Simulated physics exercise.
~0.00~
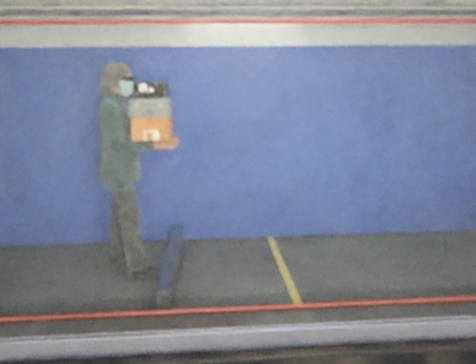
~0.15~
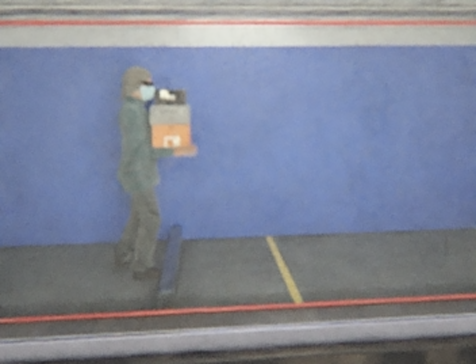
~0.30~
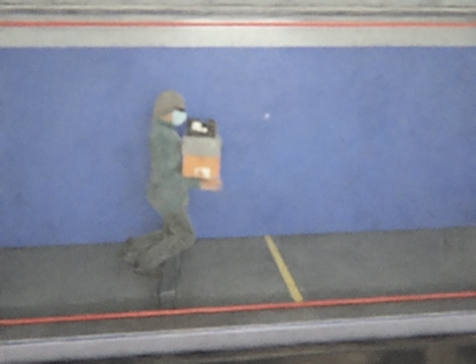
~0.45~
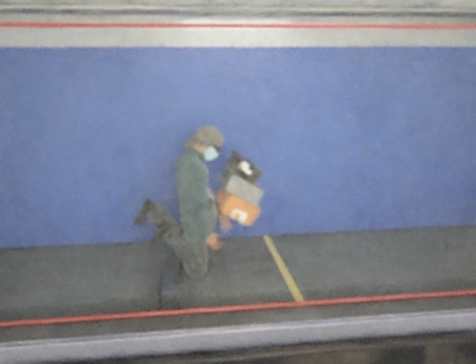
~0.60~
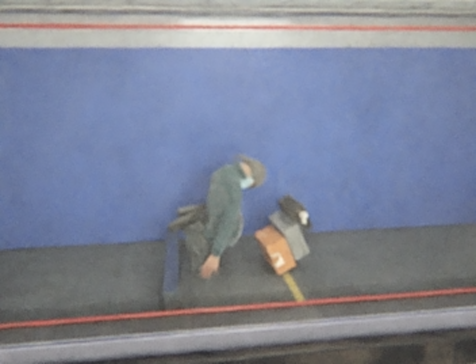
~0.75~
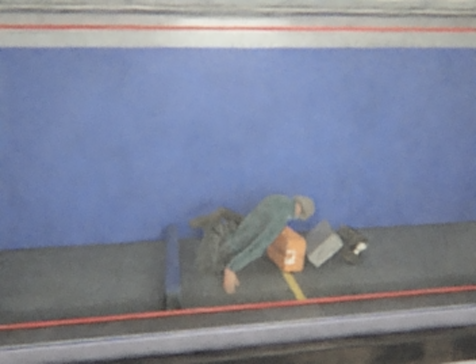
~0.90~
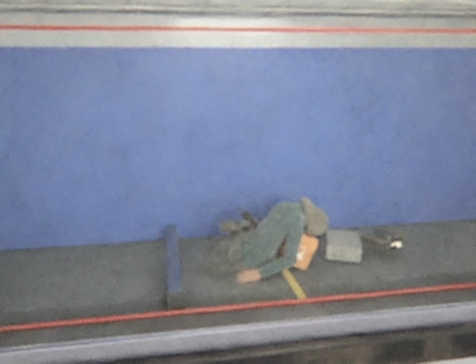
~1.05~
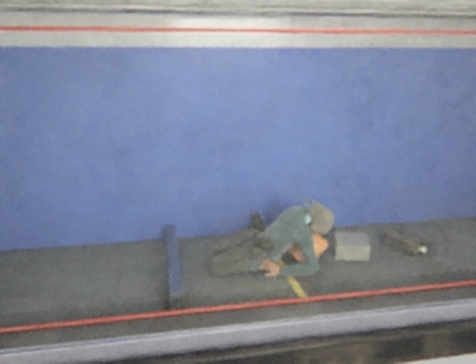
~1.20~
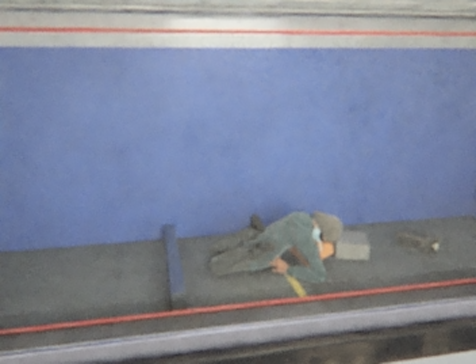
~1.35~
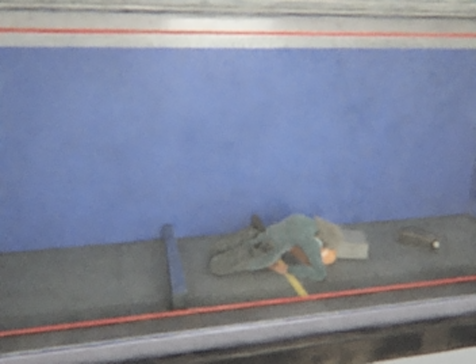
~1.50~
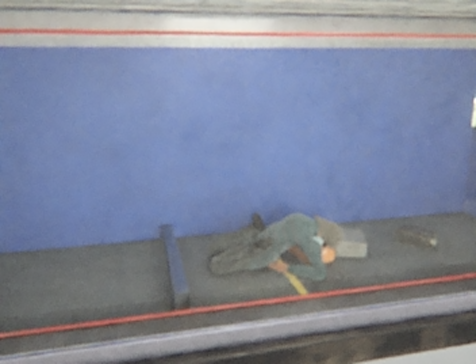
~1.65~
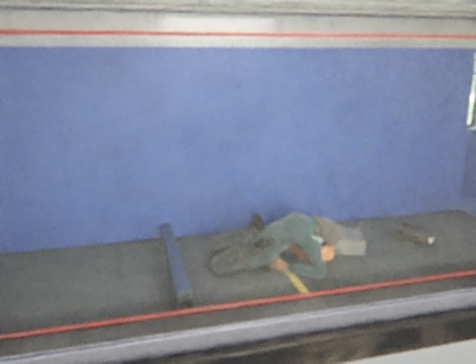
A masked person carrying three stacked boxes tripped over a low rail and toppled forward, spilling the load across the floor, and ended up lying face down over the yellow line with the orange, grey and black boxes all beyond it.
